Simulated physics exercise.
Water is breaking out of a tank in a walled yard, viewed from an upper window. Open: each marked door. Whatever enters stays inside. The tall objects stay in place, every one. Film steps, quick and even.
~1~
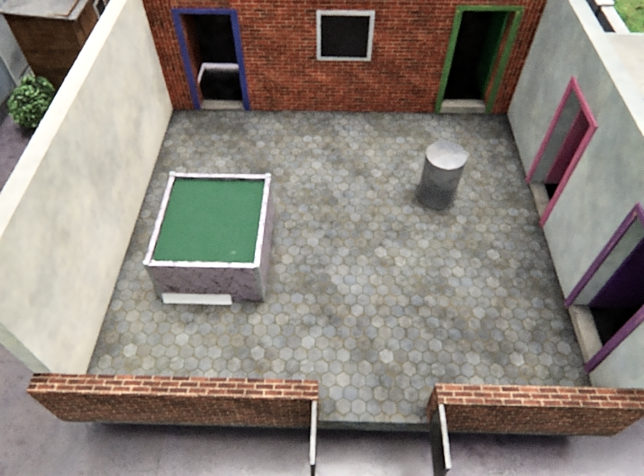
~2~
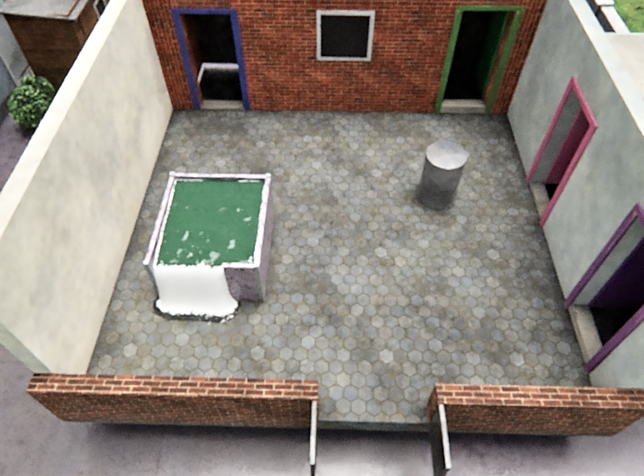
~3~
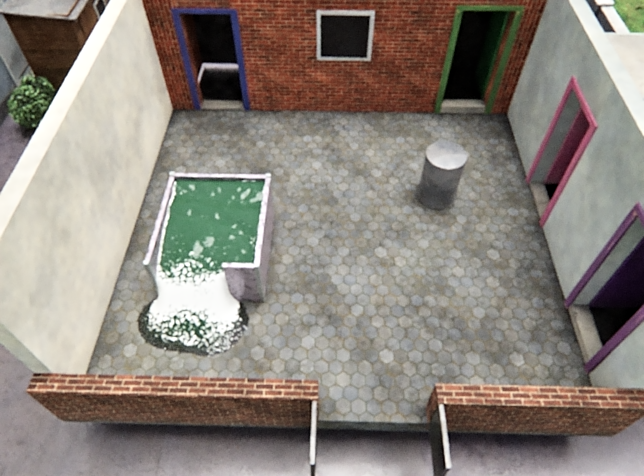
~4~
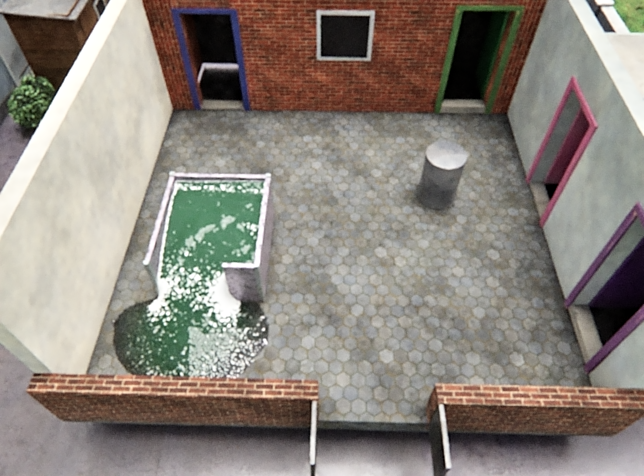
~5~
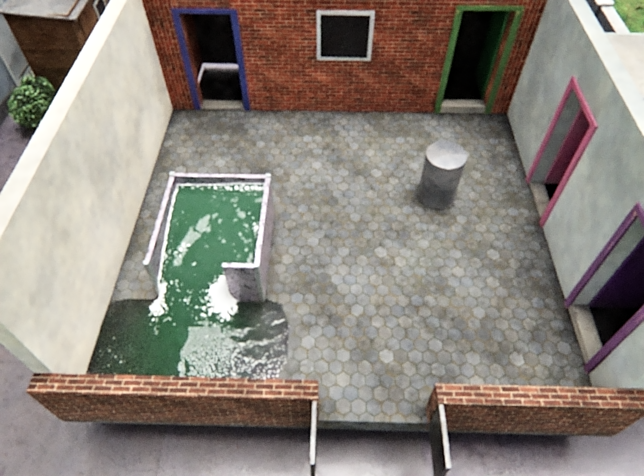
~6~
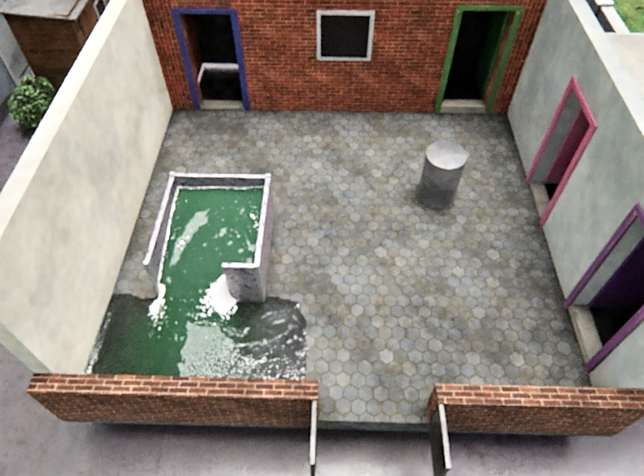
A walled yard paved with hexagonal stones is seen from high above, the view staying still. A pale tank of green water stands at left, a grey cylinder at right, with blue and green doorways in the back brick wall, pink and purple ones at right, and a low brick wall in front. Water bursts white from the tank's front, then spreads over the paving to the low wall and rightward.
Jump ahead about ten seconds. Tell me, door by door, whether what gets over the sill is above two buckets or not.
The green door keeps the inflow to two buckets or less. The pink door keeps the inflow to two buckets or less. The purple door keeps the inflow to two buckets or less. The blue door lets the inflow pass two buckets.
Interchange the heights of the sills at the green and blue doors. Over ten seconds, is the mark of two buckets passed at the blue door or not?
Then blue stays within the limit.
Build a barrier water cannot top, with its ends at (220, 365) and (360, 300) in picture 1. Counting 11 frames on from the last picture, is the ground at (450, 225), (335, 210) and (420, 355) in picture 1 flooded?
Results in sequence: Bone-dry / bone-dry / swamped.
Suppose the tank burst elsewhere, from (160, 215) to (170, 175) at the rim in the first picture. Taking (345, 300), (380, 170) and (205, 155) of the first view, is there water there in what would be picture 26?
Going in your order, I'd say drenched, then still bare, then drenched.
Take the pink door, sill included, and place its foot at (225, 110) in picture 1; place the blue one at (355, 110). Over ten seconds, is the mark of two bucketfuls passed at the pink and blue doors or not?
The pink crosses the line, and the blue stays below the line.
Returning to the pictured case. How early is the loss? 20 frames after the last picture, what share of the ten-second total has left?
Around 25 percent.
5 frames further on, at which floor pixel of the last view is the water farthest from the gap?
The farthest wet point should be near (406, 404).
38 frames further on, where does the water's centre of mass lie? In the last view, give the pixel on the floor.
It is near (302, 251).
A moment on, water covers 15 % of the floor; the green door not reached, the pink door not reached, the purple door not reached, the blue door not reached.
Next, water covers 30 % of the floor; the green door not reached, the pink door not reached, the purple door not reached, the blue door not reached.
Then, water covers 55 % of the floor; the green door not reached, the pink door not reached, the purple door wet at the sill, nothing in, the blue door under two buckets in.
Later, water covers 80 % of the floor; the green door wet at the sill, nothing in, the pink door wet at the sill, nothing in, the purple door wet at the sill, nothing in, the blue door over two buckets in.
In the end, water covers 95 % of the floor; the green door wet at the sill, nothing in, the pink door wet at the sill, nothing in, the purple door wet at the sill, nothing in, the blue door far over two buckets in.
